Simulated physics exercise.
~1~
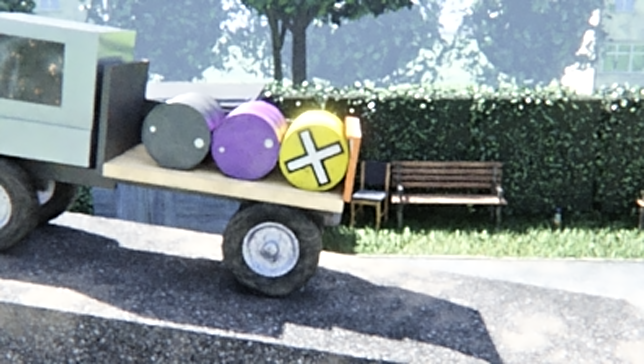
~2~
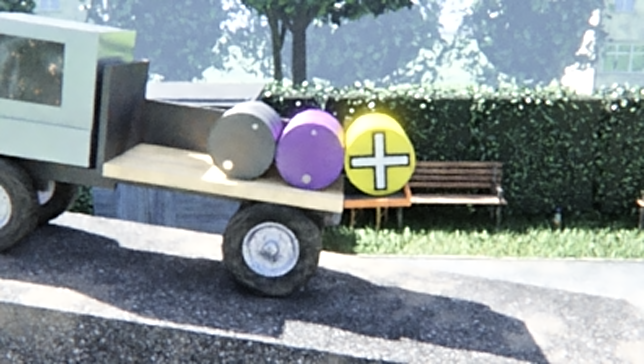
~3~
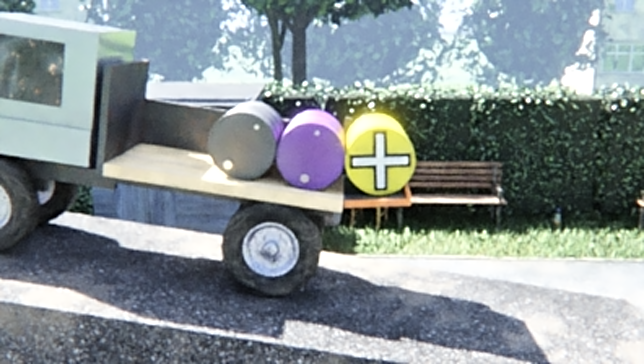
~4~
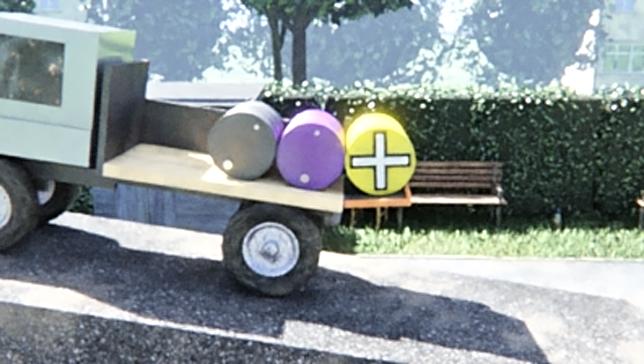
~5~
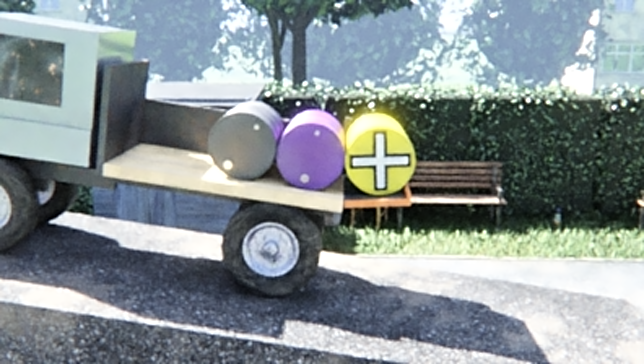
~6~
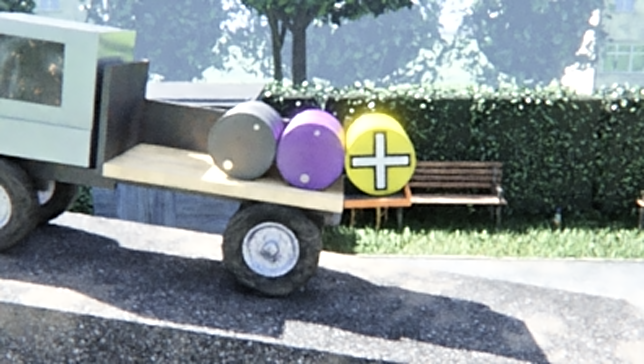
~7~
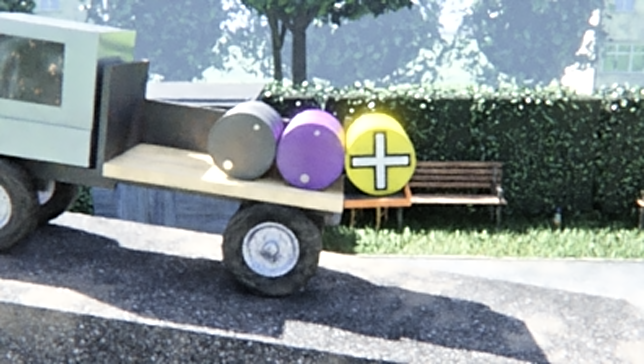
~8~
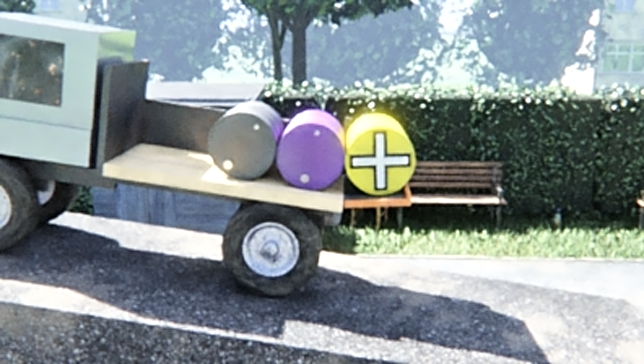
In the video, a gray, a purple and a yellow drum roll right along a sloping truck bed as the tailgate drops. The yellow drum, marked with a white cross, comes to rest on the lowered gate, with the other two still behind it on the bed.
